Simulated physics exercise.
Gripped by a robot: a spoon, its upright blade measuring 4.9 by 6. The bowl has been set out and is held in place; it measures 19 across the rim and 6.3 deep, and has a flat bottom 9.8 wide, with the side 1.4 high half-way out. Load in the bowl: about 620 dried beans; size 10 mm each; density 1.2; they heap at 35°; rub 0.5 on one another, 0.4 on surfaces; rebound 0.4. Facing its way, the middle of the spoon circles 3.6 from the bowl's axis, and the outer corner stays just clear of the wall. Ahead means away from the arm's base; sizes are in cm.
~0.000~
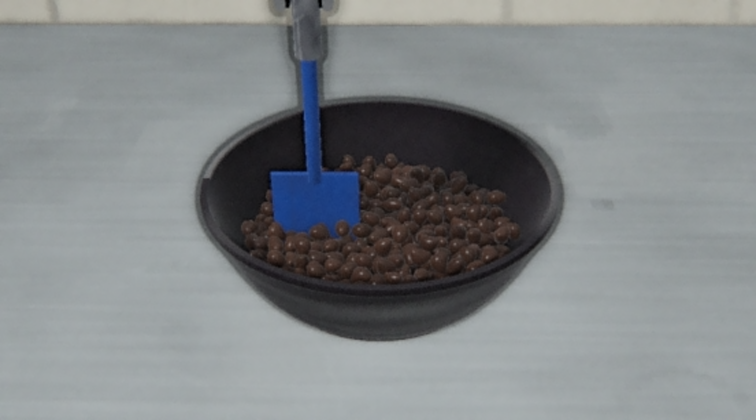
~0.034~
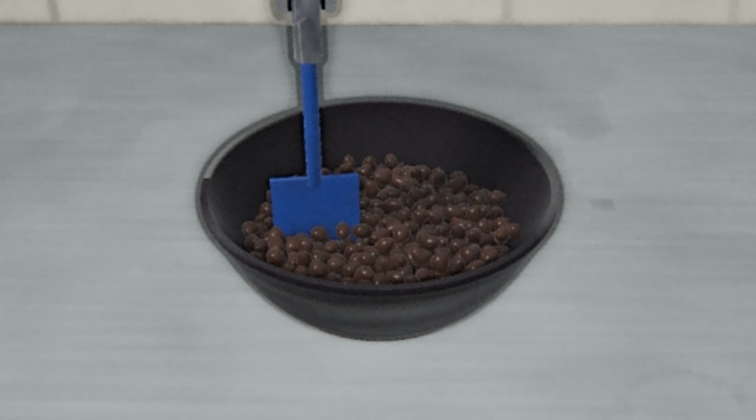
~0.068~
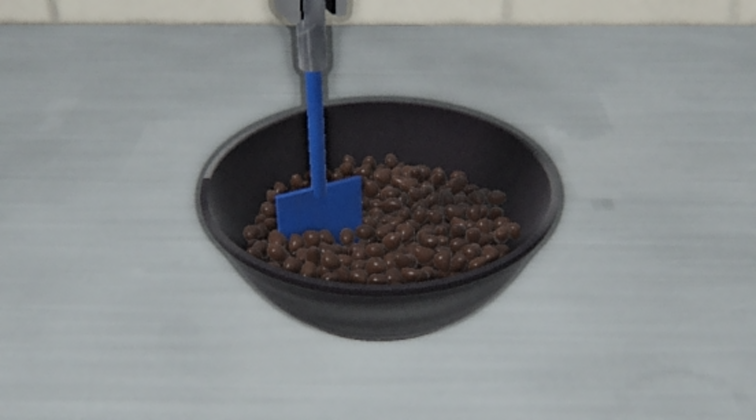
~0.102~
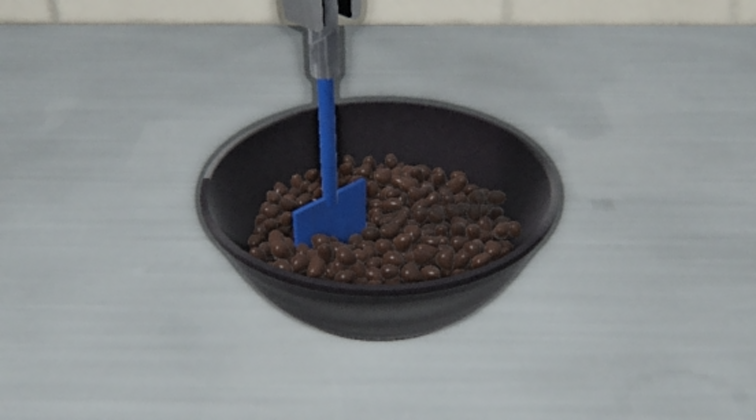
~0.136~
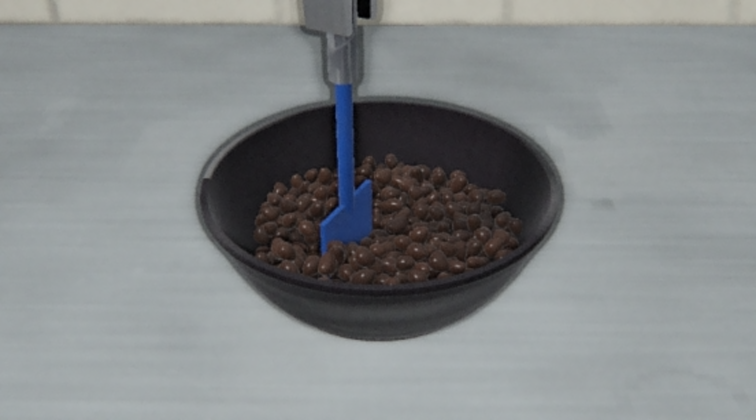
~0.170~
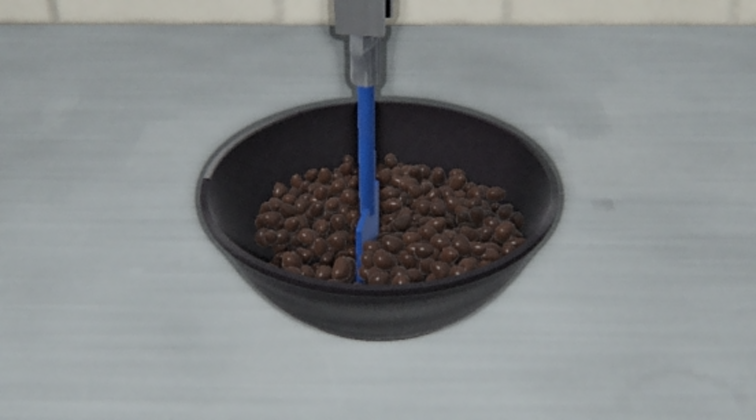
A robot arm turns a blue spatula edge-on while moving it rightward through brown beans in a black bowl.
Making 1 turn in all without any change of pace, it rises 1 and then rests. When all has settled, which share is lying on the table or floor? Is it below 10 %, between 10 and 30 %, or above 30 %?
Below 10 %.
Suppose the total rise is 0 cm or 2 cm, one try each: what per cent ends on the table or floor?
First try about 10 per cent, second about 5 per cent.
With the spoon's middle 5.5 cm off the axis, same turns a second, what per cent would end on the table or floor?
In that case roughly 10 per cent.
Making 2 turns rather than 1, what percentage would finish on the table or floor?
It would be around 10 percent.
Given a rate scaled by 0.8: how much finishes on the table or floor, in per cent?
Estimated share: Close to 5 per cent.
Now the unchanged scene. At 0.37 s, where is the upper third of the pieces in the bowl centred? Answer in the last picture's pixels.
Roughly at (473, 164).
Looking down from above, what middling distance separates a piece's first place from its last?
Roughly 7 cm.
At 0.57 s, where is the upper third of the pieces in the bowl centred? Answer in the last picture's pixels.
The centre lies near (313, 160) in the last picture.
After 0.37 s, 188° round, highest piece 9 above the table; 611 in the bowl, 2 on the table or floor, 8 in flight or on the tool.
After 0.57 s, 296° round, highest piece 9 above the table; 592 in the bowl, 20 on the table or floor, 9 in flight or on the tool.
After 0.87 s, 0° round, highest piece 7 above the table; 580 in the bowl, 41 on the table or floor.
After 1.57 s, 0° round, highest piece 7 above the table; 580 in the bowl, 41 on the table or floor.
At rest, 580 in the bowl, 41 on the table or floor. That is 7 % on the table or floor.
